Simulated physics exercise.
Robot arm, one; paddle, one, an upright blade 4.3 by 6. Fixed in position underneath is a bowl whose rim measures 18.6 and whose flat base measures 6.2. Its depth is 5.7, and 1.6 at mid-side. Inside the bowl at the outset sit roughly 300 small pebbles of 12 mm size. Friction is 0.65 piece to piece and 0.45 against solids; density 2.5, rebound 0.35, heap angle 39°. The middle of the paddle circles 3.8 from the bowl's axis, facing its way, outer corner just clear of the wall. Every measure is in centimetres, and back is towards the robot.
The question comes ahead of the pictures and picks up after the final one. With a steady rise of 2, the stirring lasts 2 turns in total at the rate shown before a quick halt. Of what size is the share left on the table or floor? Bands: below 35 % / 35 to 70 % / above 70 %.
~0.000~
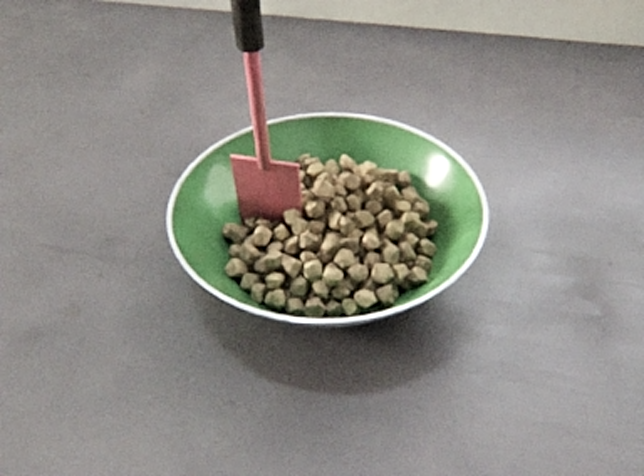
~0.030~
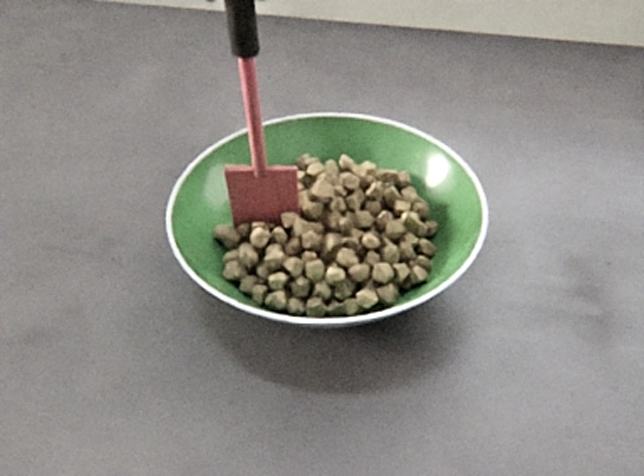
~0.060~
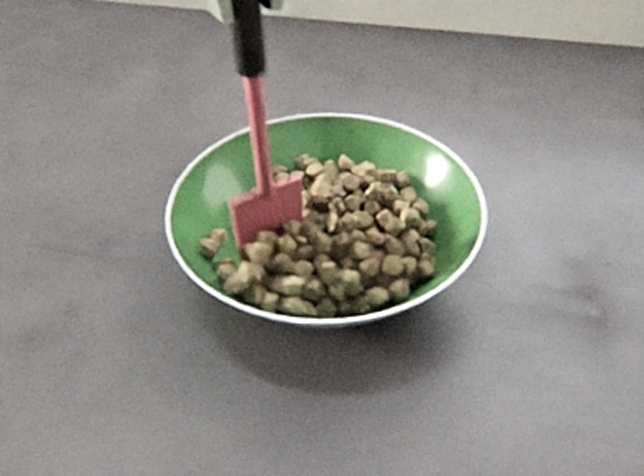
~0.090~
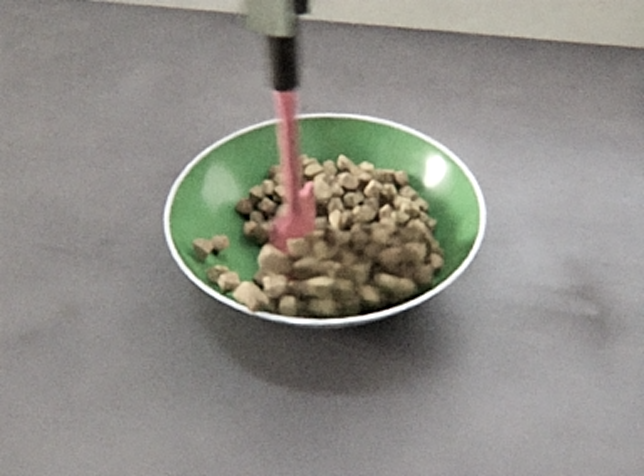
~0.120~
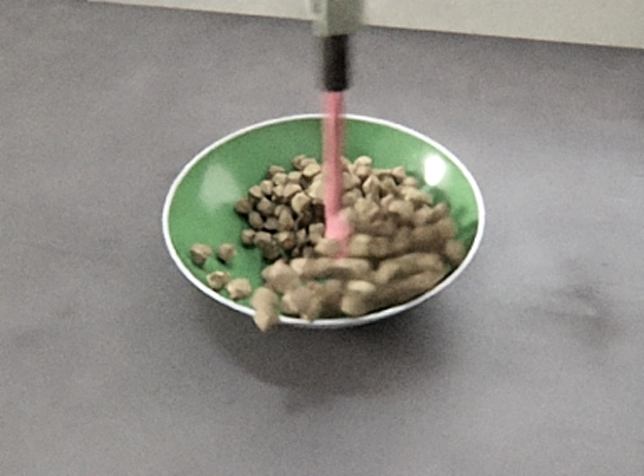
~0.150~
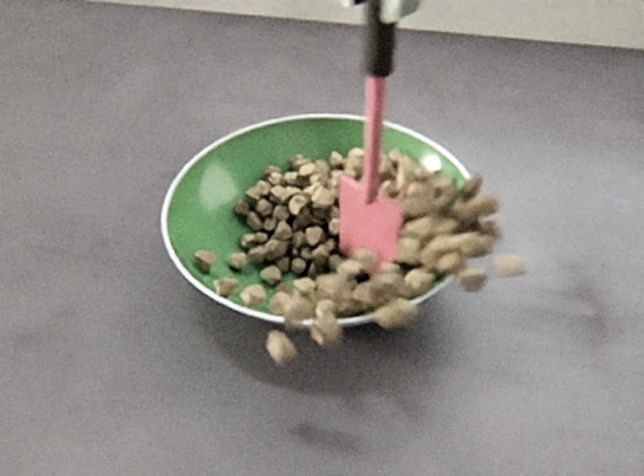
Between 35 and 70 %.
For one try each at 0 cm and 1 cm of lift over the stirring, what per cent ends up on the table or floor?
Around 65 percent, then 55 percent.
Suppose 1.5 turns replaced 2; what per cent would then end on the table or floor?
45 %.
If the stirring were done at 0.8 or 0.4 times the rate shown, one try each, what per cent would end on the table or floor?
Estimates in order: Near 35 % and near 15 %.
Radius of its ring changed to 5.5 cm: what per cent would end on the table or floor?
Then about 25 %.
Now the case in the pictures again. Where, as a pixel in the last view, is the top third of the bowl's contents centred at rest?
It is centred around (335, 270).
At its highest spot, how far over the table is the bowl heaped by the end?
About 5.0 cm.
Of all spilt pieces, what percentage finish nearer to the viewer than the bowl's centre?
40 %.
After 0.34 s, 9° round, highest piece 11 above the table; 184 in the bowl, 68 on the table or floor, 49 in flight or on the tool.
After 0.53 s, 227° round, highest piece 8 above the table; 157 in the bowl, 135 on the table or floor, 9 in flight or on the tool.
After 0.82 s, 0° round, highest piece 5 above the table; 155 in the bowl, 146 on the table or floor.
After 1.52 s, 0° round, highest piece 5 above the table; 155 in the bowl, 146 on the table or floor.
At rest, 155 in the bowl, 146 on the table or floor. That is 49 % on the table or floor.
